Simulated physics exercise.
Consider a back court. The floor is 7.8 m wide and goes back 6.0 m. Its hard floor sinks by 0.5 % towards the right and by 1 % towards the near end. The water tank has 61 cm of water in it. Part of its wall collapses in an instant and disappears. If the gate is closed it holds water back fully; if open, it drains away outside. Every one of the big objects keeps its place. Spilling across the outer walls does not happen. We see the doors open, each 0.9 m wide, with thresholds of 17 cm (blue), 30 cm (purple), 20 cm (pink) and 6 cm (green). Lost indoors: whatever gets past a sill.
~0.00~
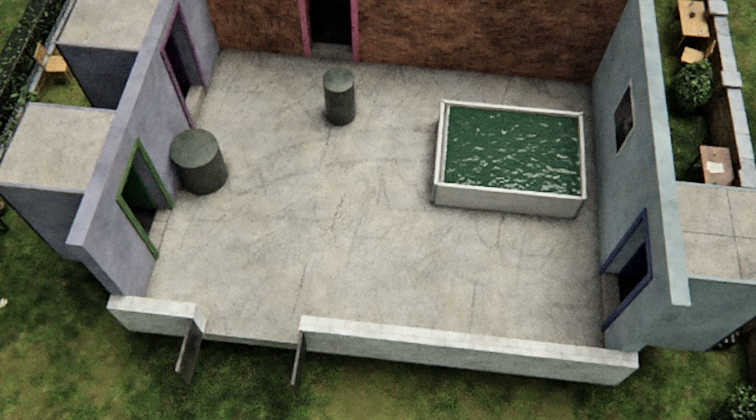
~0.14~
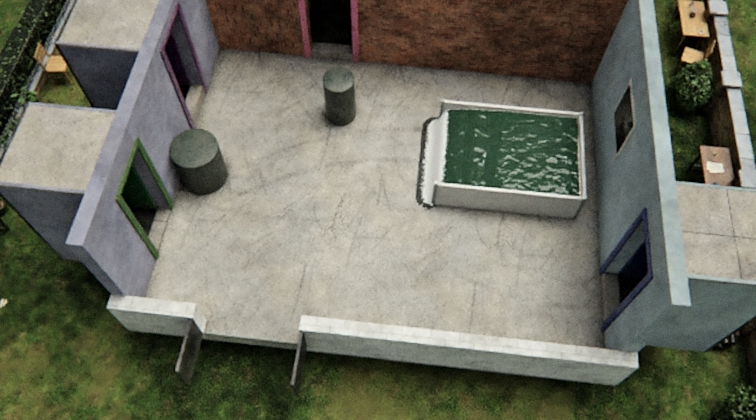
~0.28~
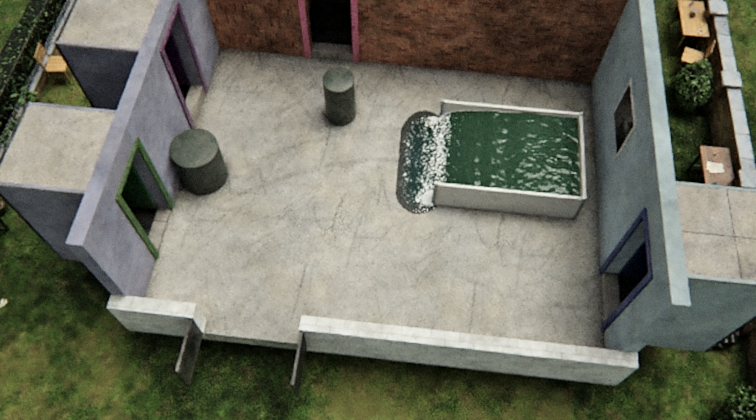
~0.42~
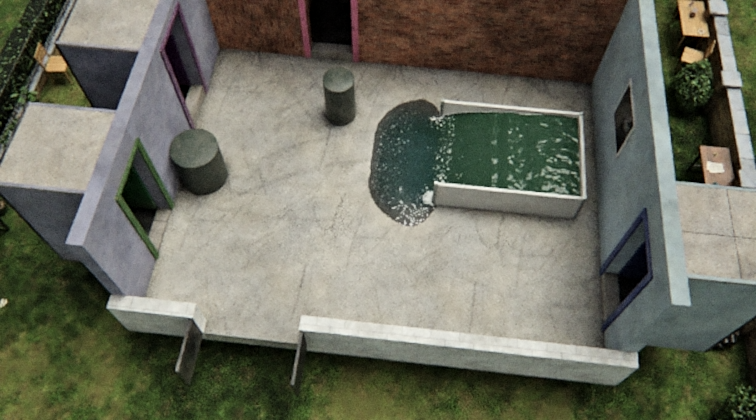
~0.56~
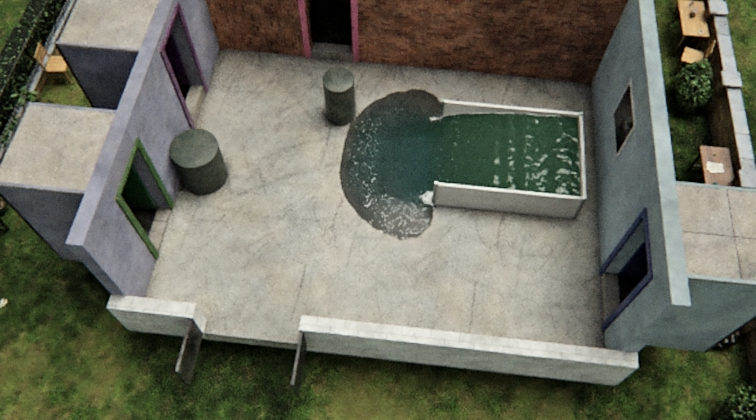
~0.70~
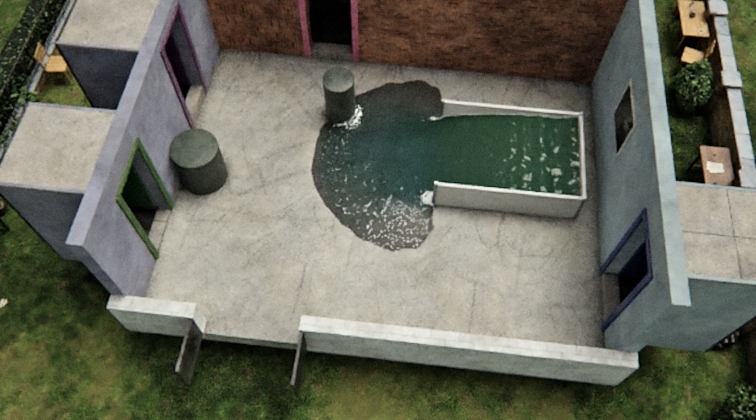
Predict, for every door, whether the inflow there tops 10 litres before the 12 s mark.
Prediction: At the blue door it falls short of 10 litres; at the purple door it falls short of 10 litres; at the pink door it falls short of 10 litres; at the green door it tops 10 litres.
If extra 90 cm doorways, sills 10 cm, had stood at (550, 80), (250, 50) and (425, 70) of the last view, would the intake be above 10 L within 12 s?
Less, more, less.
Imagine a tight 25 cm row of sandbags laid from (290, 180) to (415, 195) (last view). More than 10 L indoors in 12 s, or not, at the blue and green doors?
Well, the blue one ends up within bounds and the green one ends up within bounds.
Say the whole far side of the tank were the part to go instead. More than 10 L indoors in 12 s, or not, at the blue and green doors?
Short answer, against that limit: Blue is fine, green is fine.
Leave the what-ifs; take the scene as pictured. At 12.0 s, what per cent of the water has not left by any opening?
I'd say close to 72 percent is still there.
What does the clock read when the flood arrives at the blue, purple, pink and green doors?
The front reaches blue at 9.0 s, purple at 1.6 s, pink at 1.4 s, green at 2.0 s.
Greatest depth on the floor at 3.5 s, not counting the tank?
Around 36 centimetres deep.
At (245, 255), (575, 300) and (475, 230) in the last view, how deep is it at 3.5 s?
I'd read it as roughly 3, 0 and 0 cm, in that order.
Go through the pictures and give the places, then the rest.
In the first picture, the water tank at (510, 150) is whole and still, 61 cm deep.
In the second picture, water pours out at (439, 156) and has run 1.0 m, to (431, 206); typically 8 cm deep outside, 61 cm at the water tank's back.
In the third picture, the front is at (411, 207), 1.1 m from the gap at (439, 157); 1.2 m2 of floor is under water; 61 cm left at the back of the water tank.
In the fourth picture, water pours out at (439, 157) and has run 1.4 m, to (388, 210); typically 9 cm deep outside, 61 cm at the water tank's back.
In the fifth picture, water pours out at (439, 158) and has run 1.9 m, to (351, 197); typically 7 cm deep outside, 61 cm at the water tank's back.
In the sixth picture, the front is at (317, 172), 2.3 m from the gap at (439, 158); 5.8 m2 of floor is under water; 61 cm left at the back of the water tank.
After 1.4 s water covers 35 % of the floor and is deepest (30 cm) near (353, 124); blue door not reached, purple door not reached, pink door not reached, green door not reached.
After 2.2 s water covers 50 % of the floor and is deepest (32 cm) near (353, 124); blue door not reached, purple door 17 cm at the sill, 0 L in, pink door 16 cm at the sill, 0 L in, green door 7 cm at the sill, 0 L in.
After 3.5 s water covers 60 % of the floor and is deepest (36 cm) near (141, 312); blue door not reached, purple door 19 cm at the sill, 0 L in, pink door 13 cm at the sill, 0 L in, green door 17 cm at the sill, 52 L in.
After 7.0 s water covers 75 % of the floor and is deepest (15 cm) near (183, 316); blue door not reached, purple door 6 cm at the sill, 0 L in, pink door 8 cm at the sill, 0 L in, green door 11 cm at the sill, 140 L in.
After 12.0 s water covers 95 % of the floor and is deepest (12 cm) near (593, 203); blue door 8 cm at the sill, 0 L in, purple door 2 cm at the sill, 0 L in, pink door 2 cm at the sill, 0 L in, green door 3 cm at the sill, 156 L in.
